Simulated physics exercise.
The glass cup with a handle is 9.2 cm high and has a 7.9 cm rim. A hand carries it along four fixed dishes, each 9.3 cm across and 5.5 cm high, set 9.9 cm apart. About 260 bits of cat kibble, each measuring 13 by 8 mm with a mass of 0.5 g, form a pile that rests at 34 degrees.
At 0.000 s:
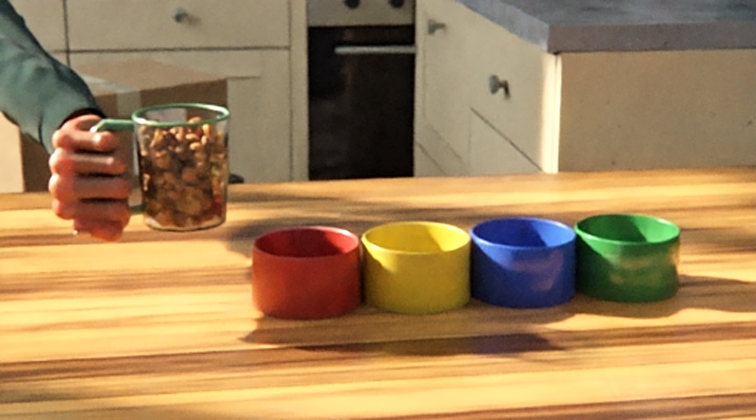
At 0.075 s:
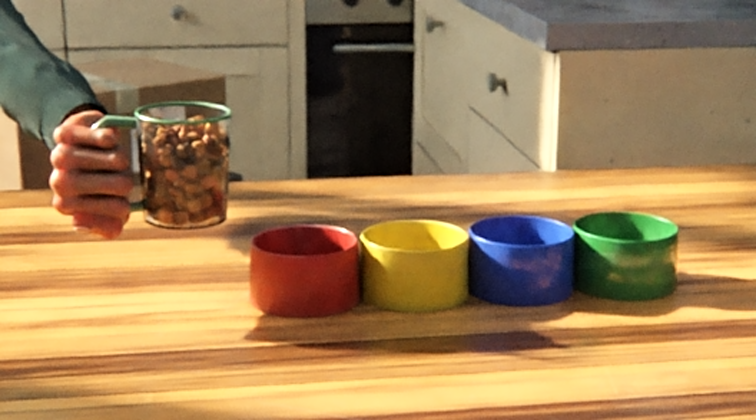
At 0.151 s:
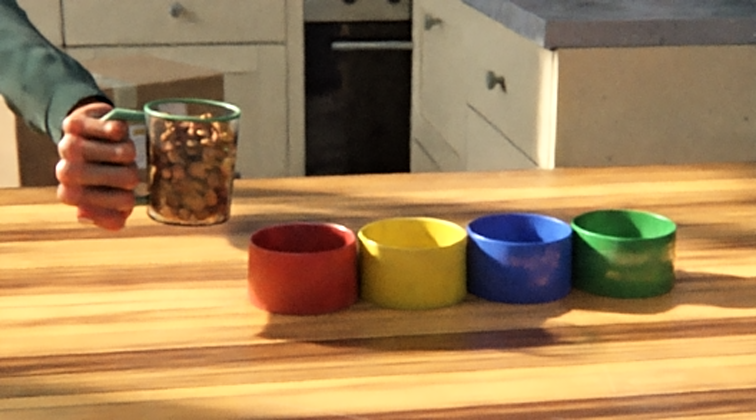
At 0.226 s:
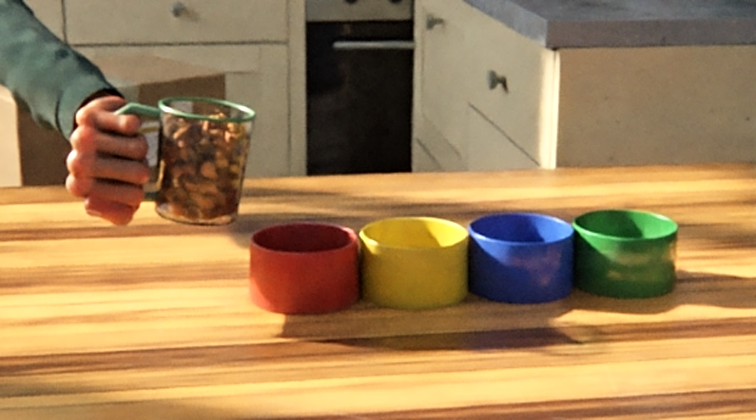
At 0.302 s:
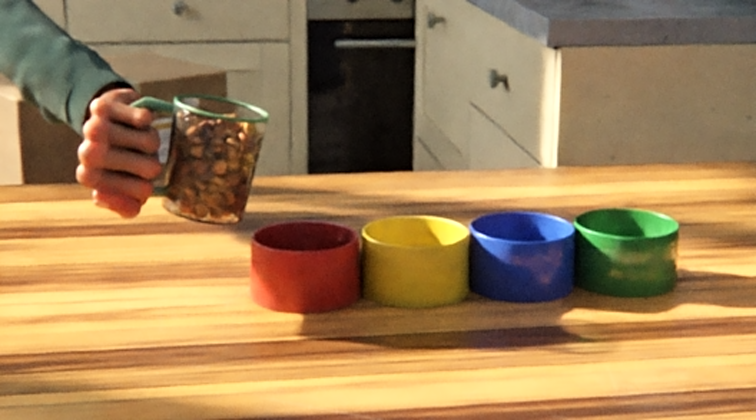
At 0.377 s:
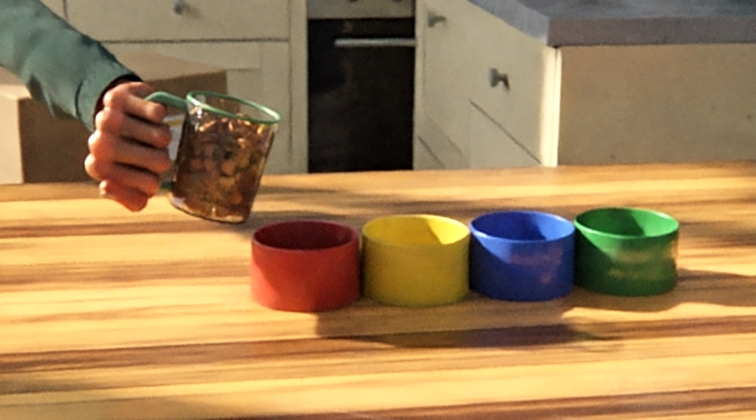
A hand in a dark green sleeve holds a clear, green-rimmed glass cup of brown kibble by its handle at the left, above a sunlit striped wooden table seen from slightly above. Red, yellow, blue and green dishes stand empty-looking in a row from centre to right, with pale cabinets and an oven behind. The hand moves the cup slightly rightward, gradually tilting it toward the dishes, while the view stays nearly still.
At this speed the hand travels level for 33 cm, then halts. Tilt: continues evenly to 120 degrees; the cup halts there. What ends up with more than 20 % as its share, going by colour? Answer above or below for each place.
Red dish: Below, blue dish: Above, green dish: Below, yellow dish: Below, counter: Below.
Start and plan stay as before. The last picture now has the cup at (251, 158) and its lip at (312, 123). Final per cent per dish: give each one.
Per cent kept: Red 0, blue 10, green 90, yellow 0.
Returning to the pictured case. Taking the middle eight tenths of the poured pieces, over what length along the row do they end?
The stretch is around 6 cm long.
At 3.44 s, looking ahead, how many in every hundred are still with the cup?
Roughly 0 per cent of the load.
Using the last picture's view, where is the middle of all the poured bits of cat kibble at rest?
Centre at rest: Approx. (529, 255) px.
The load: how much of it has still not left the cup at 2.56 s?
Load share: Near 25 percent.
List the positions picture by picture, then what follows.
The first picture shows cup at (183, 168), tilt 0 degrees, lip at (228, 114), moved 0.0 cm; middle of the pieces at (176, 172); red dish at (306, 243); yellow dish at (416, 238); blue dish at (523, 233); green dish at (627, 229).
The second picture shows cup at (185, 166), tilt 1 degrees, lip at (230, 113), moved 0.2 cm; middle of the pieces at (177, 170).
The third picture shows cup at (191, 163), tilt 4 degrees, lip at (240, 113), moved 1.0 cm; middle of the pieces at (183, 166).
The fourth picture shows cup at (202, 162), tilt 8 degrees, lip at (254, 115), moved 1.7 cm; middle of the pieces at (193, 165).
The fifth picture shows cup at (212, 160), tilt 12 degrees, lip at (267, 117), moved 2.5 cm; middle of the pieces at (204, 162).
The sixth picture shows cup at (221, 159), tilt 16 degrees, lip at (279, 119), moved 3.3 cm; middle of the pieces at (213, 161); red dish at (305, 235); yellow dish at (415, 231); blue dish at (522, 227); green dish at (626, 223). Its pace works out near 50 degrees a second; the hand travels 10 cm a second.
Then, at 1.69 s, tilt 80 degrees; cup holds 100 %.
After 2.56 s, tilt 120 degrees; cup holds 25 %, blue 70 %.
Then, at 3.44 s, tilt 120 degrees; cup holds 0 %, blue 85 %, green 5 %.
At rest (3.8 s), red 0 %, blue 85 %, green 5 %, yellow 0 %, counter 5 %.
